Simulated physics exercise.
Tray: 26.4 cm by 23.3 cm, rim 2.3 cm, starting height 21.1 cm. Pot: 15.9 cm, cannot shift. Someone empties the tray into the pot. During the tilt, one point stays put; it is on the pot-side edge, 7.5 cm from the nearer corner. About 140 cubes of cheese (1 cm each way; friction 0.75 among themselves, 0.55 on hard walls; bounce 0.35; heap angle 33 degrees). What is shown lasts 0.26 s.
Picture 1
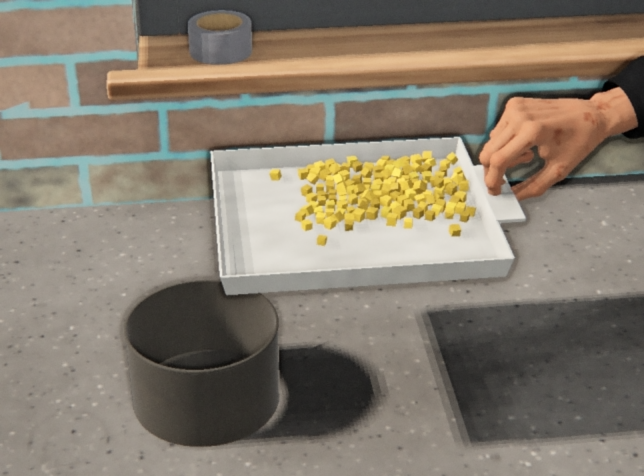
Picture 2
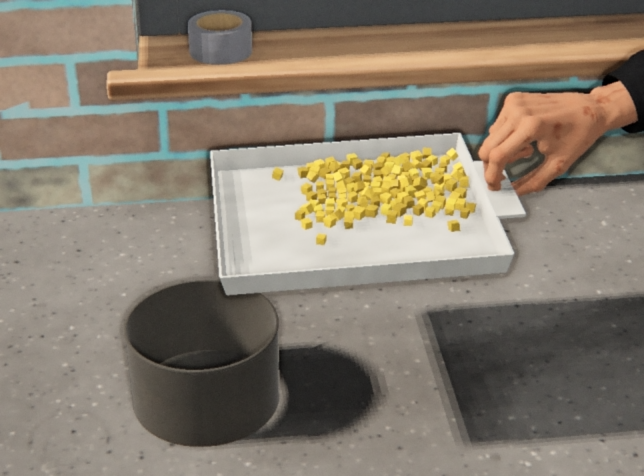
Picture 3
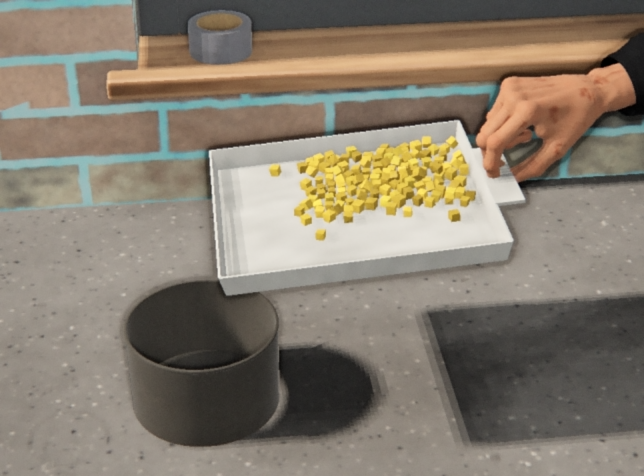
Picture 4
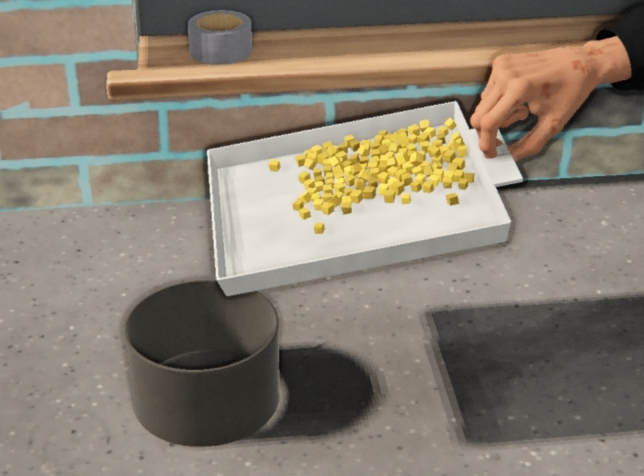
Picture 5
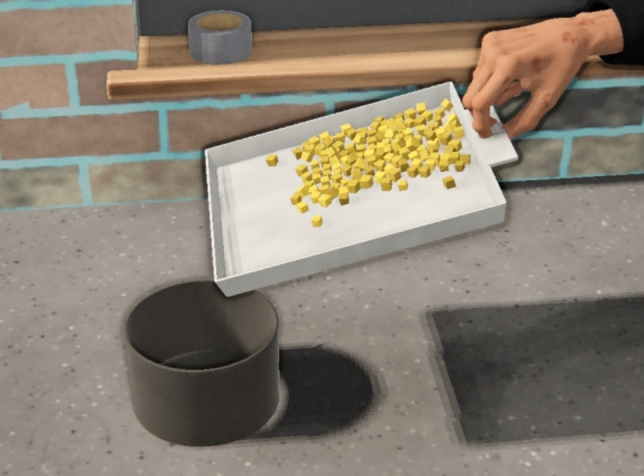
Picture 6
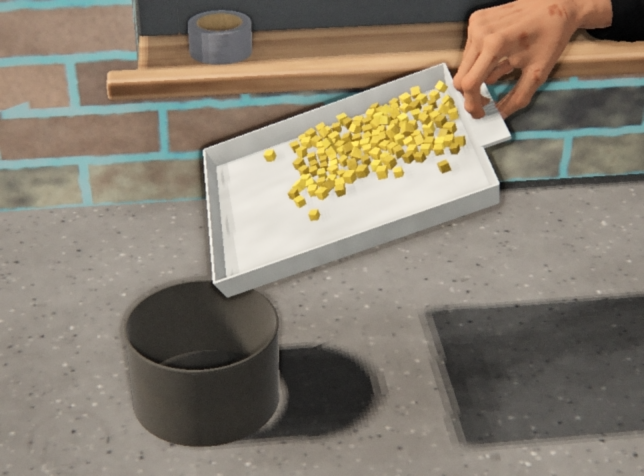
On a speckled grey counter beside a dark pot, a hand gripped a white tray of small yellow cubes and steadily raised its right end, tilting it toward the pot while the cubes stayed bunched together.
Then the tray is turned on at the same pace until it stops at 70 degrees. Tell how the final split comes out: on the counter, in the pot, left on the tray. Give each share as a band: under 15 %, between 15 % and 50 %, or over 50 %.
In the end counter: Medium. Pot: Medium. Left on the tray: Medium.
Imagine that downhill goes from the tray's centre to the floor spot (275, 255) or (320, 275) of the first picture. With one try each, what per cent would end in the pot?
I'd put it at about 5 per cent for the first tilt and about 0 per cent for the second.
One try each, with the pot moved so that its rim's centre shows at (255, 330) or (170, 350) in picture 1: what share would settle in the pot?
Close to 0 in a hundred, then close to 35 in a hundred.
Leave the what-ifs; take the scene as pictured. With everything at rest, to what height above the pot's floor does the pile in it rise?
It reaches roughly 1.5 cm.
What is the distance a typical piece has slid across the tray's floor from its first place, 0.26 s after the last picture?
It has moved some 2 cm from its start.
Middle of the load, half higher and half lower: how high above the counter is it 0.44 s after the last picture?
Some 26 cm.
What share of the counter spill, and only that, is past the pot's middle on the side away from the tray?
Some 100 per cent of the spill lies beyond the centre.
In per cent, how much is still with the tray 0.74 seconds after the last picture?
Around 35 percent of it.
Then, 0.26 s after the last picture, tilt 44 degrees; the tray holds 100 %, the pot 0 %.
Then, 0.44 s after the last picture, tilt 62 degrees; the tray holds 100 %, the pot 0 %.
Then, 0.74 s after the last picture, tilt 70 degrees; the tray holds 35 %, the pot 15 %.
In the end, counter 40 %, pot 25 %, tray 35 %.
